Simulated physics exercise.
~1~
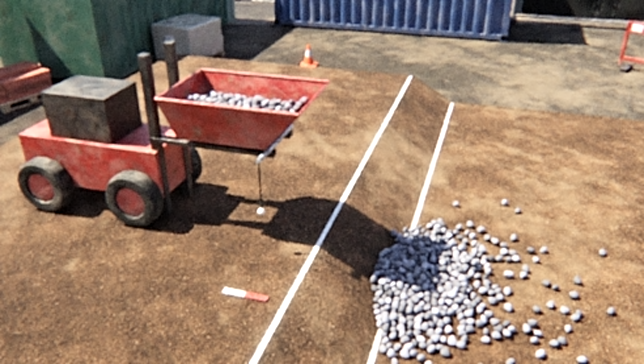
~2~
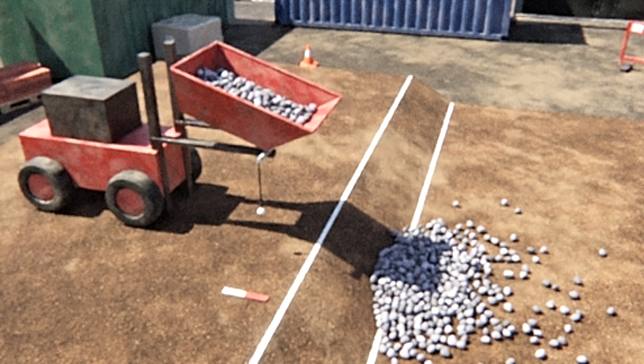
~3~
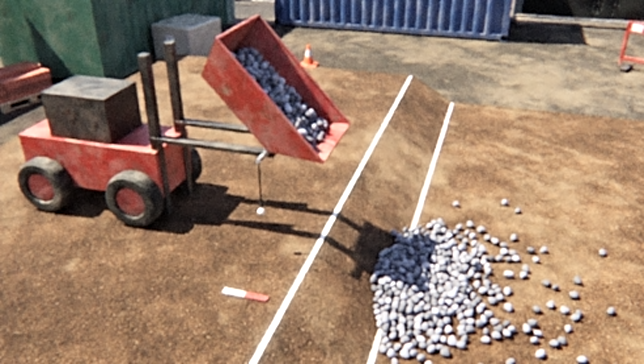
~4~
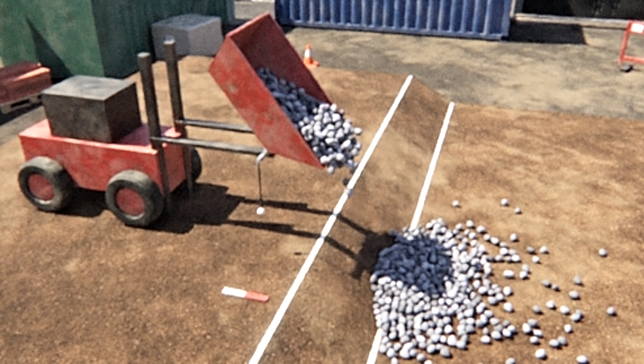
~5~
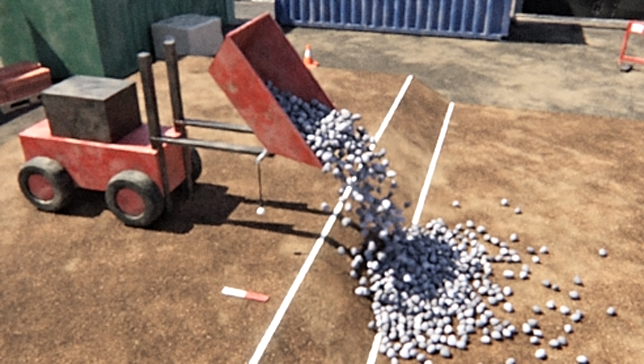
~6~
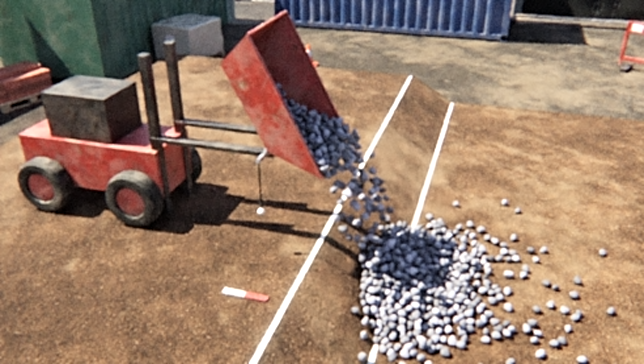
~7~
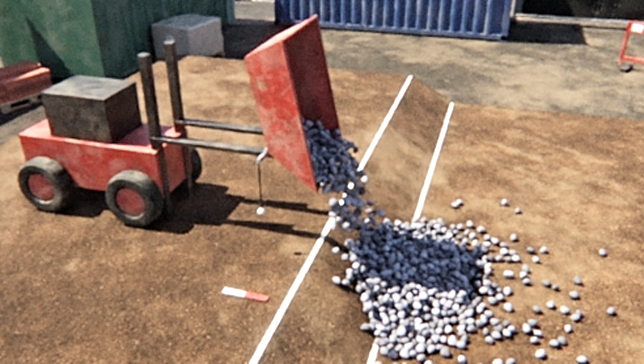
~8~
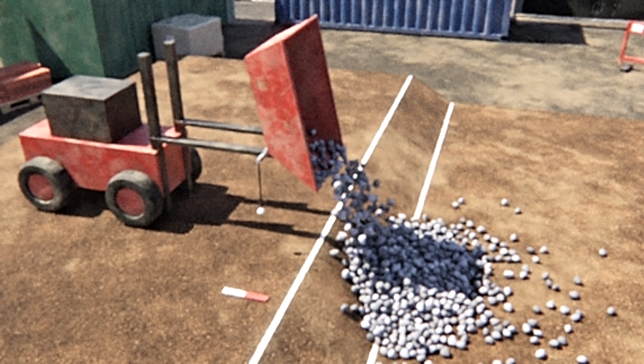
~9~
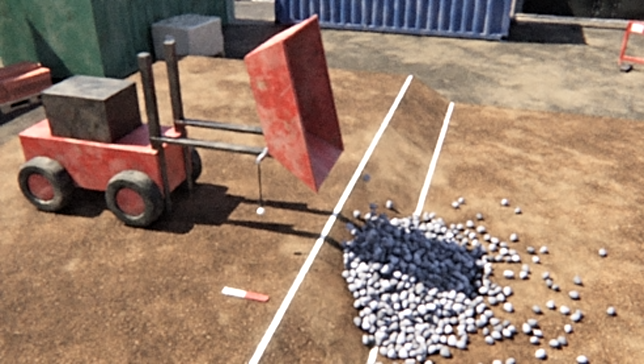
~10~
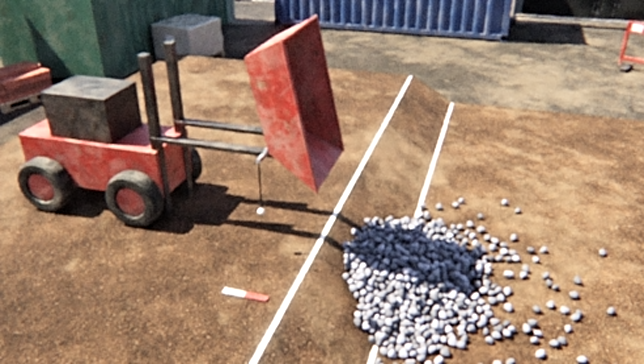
A red forklift with black masts stands at the left of a brown dirt yard, seen from the side and above, holding a red skip of pale grey round stones. To its right a bank slopes down between two white lines, with an earlier heap lying around its foot, and a blue container stands behind. The skip tips steadily to the right until stones spill over its lip and pour onto the slope and heap. It then tips steeper, and the rest stream out. Finally the skip hangs empty and still above a larger, wider pile covering part of the slope and its foot.
